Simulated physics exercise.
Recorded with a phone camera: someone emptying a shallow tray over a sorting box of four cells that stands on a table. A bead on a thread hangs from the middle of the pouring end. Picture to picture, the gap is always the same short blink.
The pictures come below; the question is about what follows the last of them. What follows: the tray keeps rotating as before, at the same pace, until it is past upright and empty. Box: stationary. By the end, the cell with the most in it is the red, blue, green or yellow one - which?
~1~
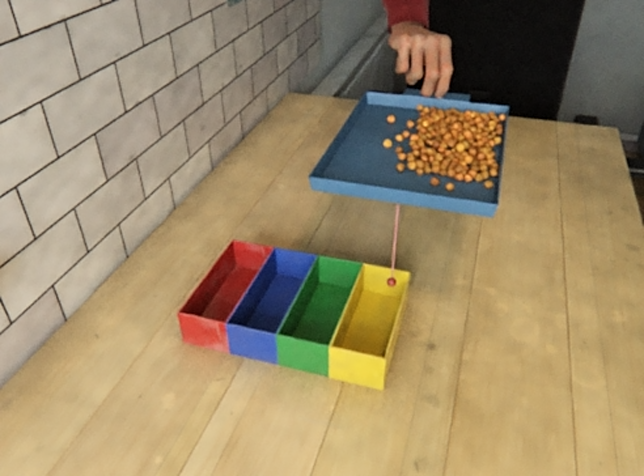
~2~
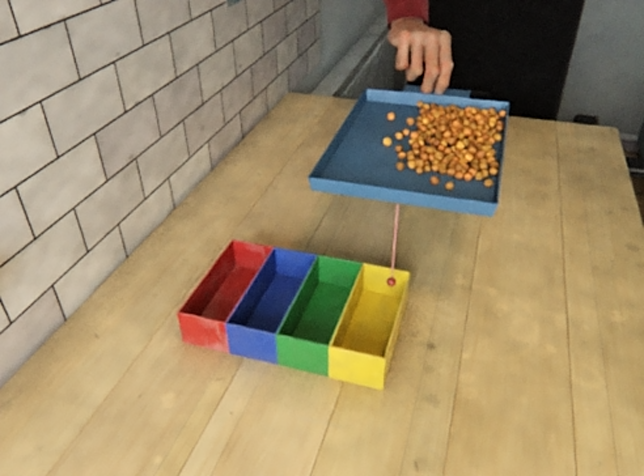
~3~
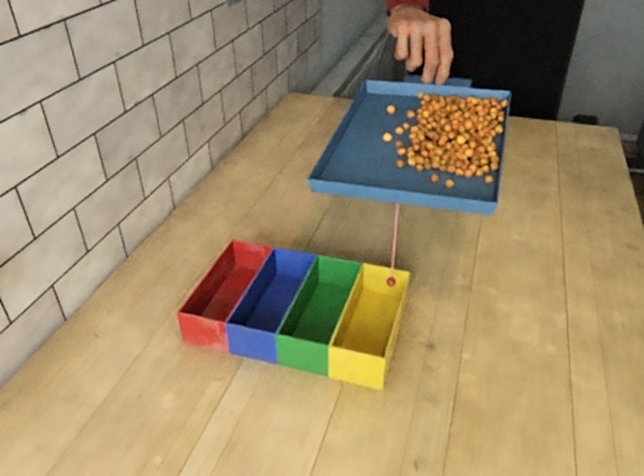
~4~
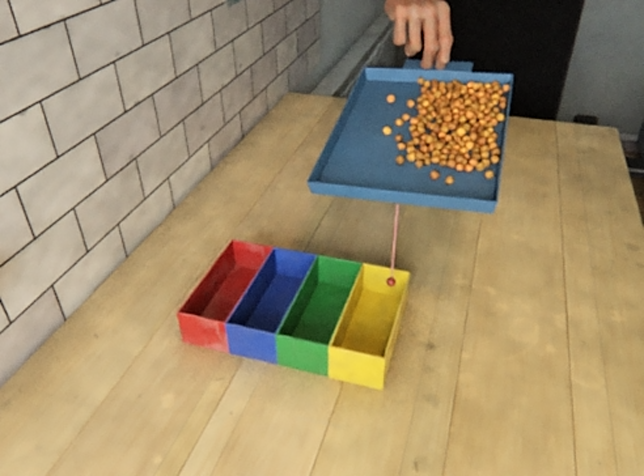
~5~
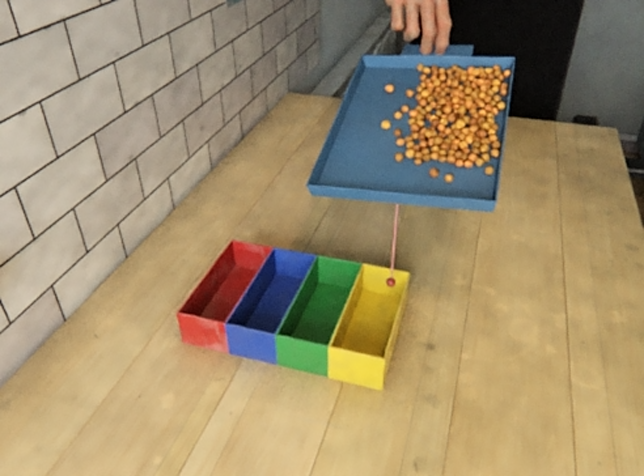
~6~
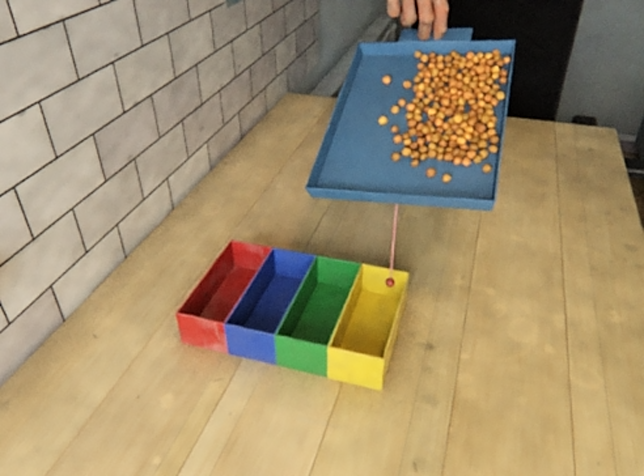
The green one.
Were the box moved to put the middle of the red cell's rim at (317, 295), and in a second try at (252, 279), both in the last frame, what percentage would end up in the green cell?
Trial 1 around 10 percent, trial 2 around 30 percent.
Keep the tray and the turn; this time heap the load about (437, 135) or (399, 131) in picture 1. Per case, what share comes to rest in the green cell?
First case: Close to 50 %; second case: Close to 60 %.
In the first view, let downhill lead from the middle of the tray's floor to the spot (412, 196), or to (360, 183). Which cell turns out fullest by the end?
Yellow first, the cell in green second.
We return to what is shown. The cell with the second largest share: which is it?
That's the yellow one.
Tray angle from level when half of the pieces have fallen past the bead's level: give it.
Somewhere near 115 degrees, I'd say.
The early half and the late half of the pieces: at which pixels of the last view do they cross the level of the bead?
It passes near (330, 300) first and then near (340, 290).
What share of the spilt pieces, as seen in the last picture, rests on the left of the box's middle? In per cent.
Near 20 in a hundred.
Soon, tray tipped steeply; most on the tray; a stray few in the green cell; a stray few in the blue cell; a stray few in the yellow cell; a stray few in the red cell; a small part falling or outside the box.
A while on, tray tipped past a quarter turn; about two thirds on the tray; about a quarter in the green cell; a small part in the blue cell; a small part in the yellow cell; a stray few in the red cell; a small part falling or outside the box.
Towards the end, tray tipped past a quarter turn; about a third in the green cell; about a quarter in the yellow cell; a small part in the blue cell; a stray few in the red cell; about a quarter falling or outside the box.
Finally, tray tipped past a quarter turn; about a third in the green cell; about a quarter in the yellow cell; a small part in the blue cell; a stray few in the red cell; about a quarter outside the box.
